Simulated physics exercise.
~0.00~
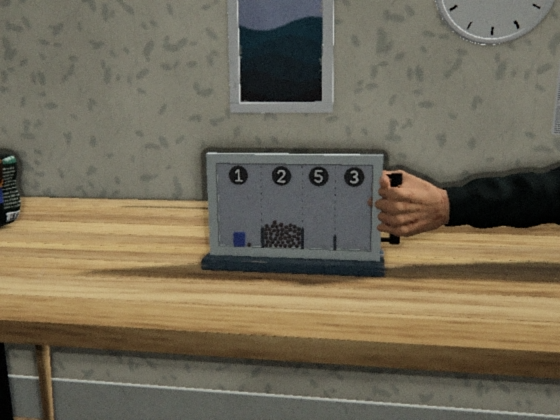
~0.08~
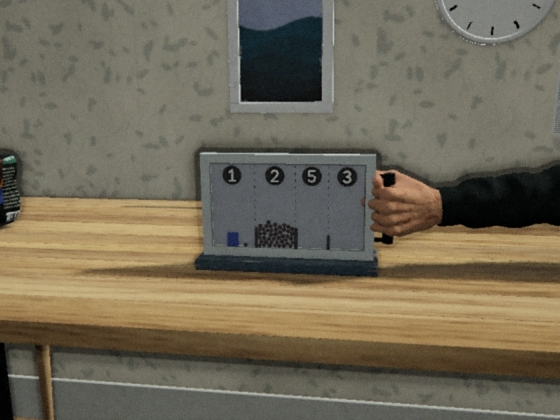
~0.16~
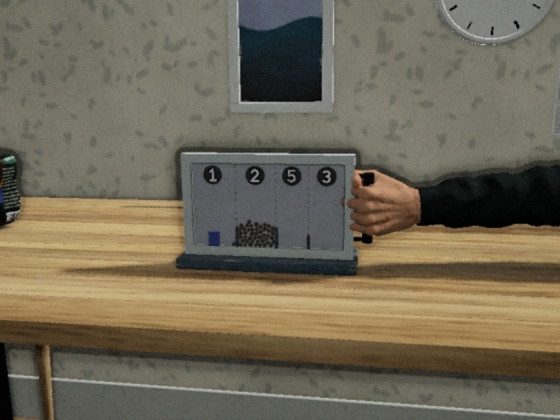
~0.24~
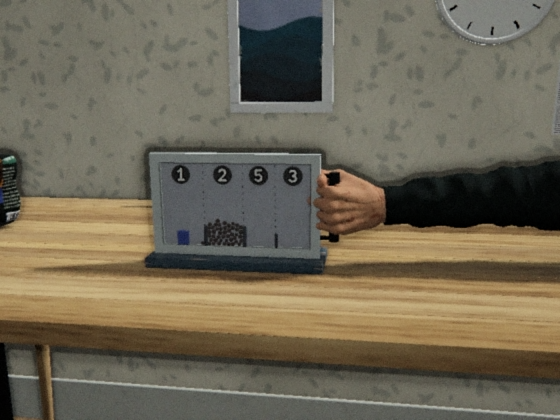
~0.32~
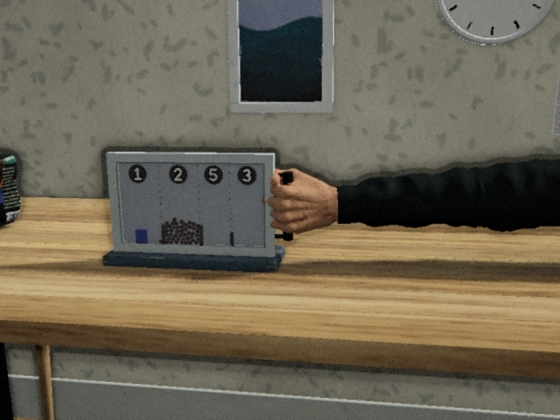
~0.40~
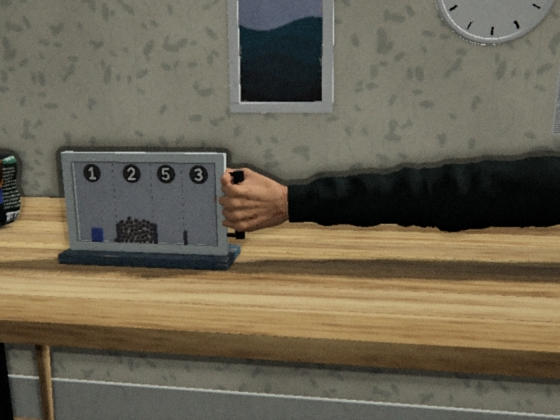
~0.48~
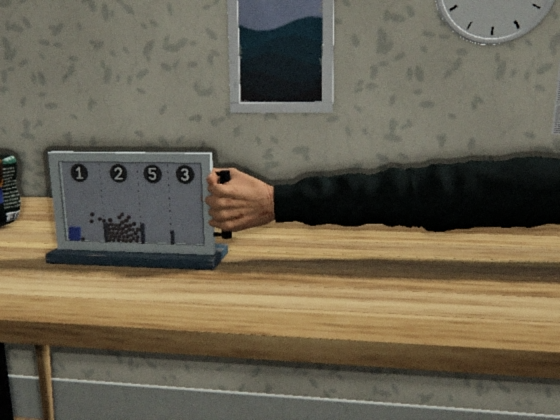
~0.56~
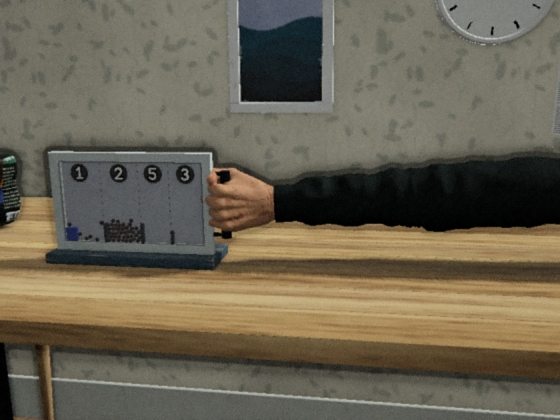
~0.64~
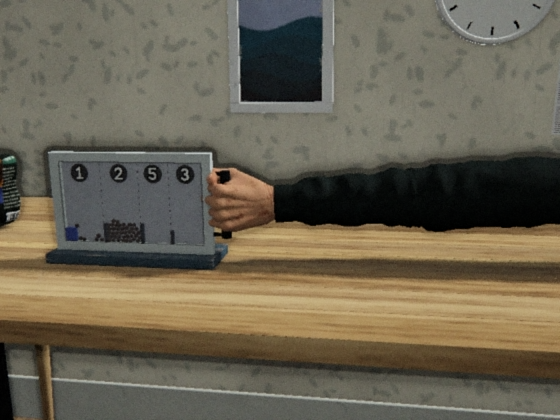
The clip opens on an upright, windowed box standing on a wooden table, its front marked with four numbered strips, while a hand in a dark sleeve grips the handle at its right side. Inside, small dark pills lie heaped in the second strip, with a blue block to their left. The hand pushes the box left across the table, slowly at first and then faster, the heap keeping its shape. Then the box stops abruptly, and some pills spill leftward toward the block. They settle with several in the first strip, most still in the second.
